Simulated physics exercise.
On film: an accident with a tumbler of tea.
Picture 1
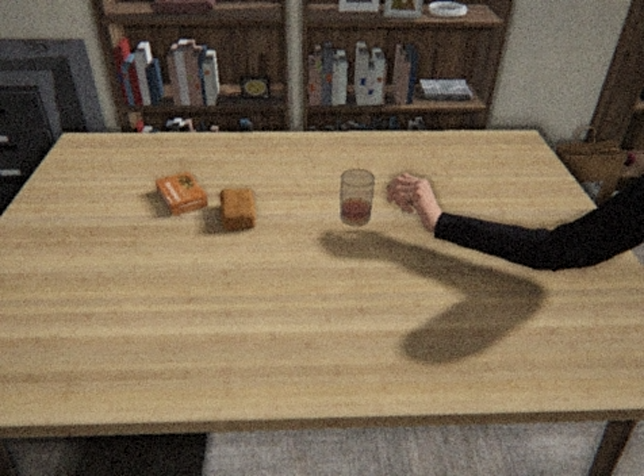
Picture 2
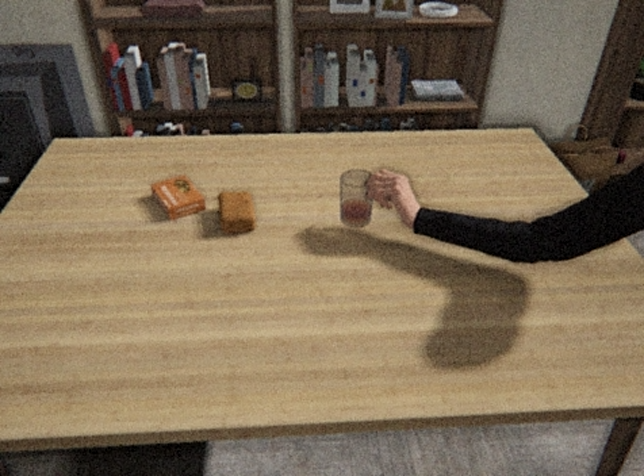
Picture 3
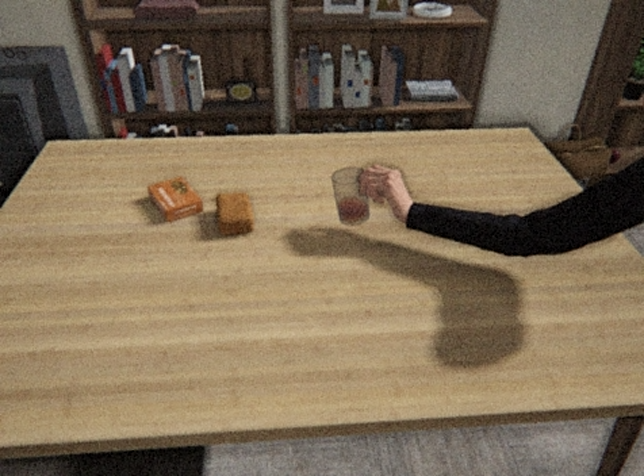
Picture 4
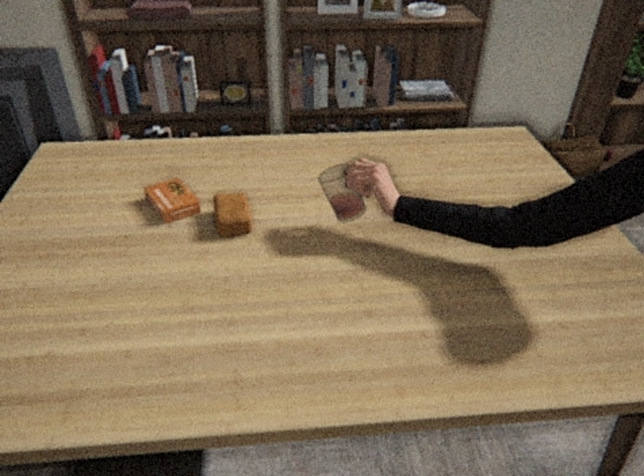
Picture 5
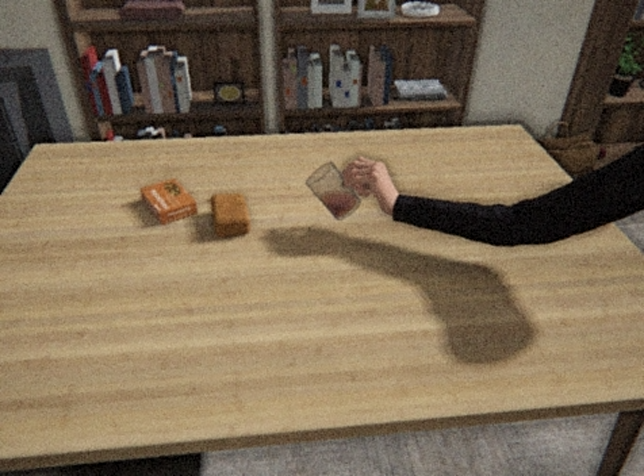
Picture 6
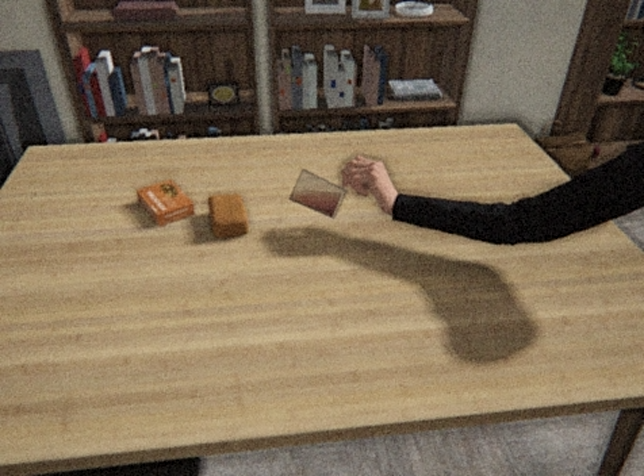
A hand in a black sleeve nudging a glass tumbler of reddish-brown tea leftward, the glass tilting steeply toward a bread roll.
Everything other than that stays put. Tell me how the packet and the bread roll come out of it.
The spill leaves the packet wet and the bread roll wet.
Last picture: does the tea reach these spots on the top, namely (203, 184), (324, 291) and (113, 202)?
In the order listed they come out caught by it, never touched, never touched.
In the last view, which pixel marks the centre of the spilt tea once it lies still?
Centre at roughly (209, 190).
Next, the puddle covers about as much as a plate; the packet is in it; the bread roll is in it.
Finally, the puddle covers about as much as a plate; the packet is in it; the bread roll is in it.
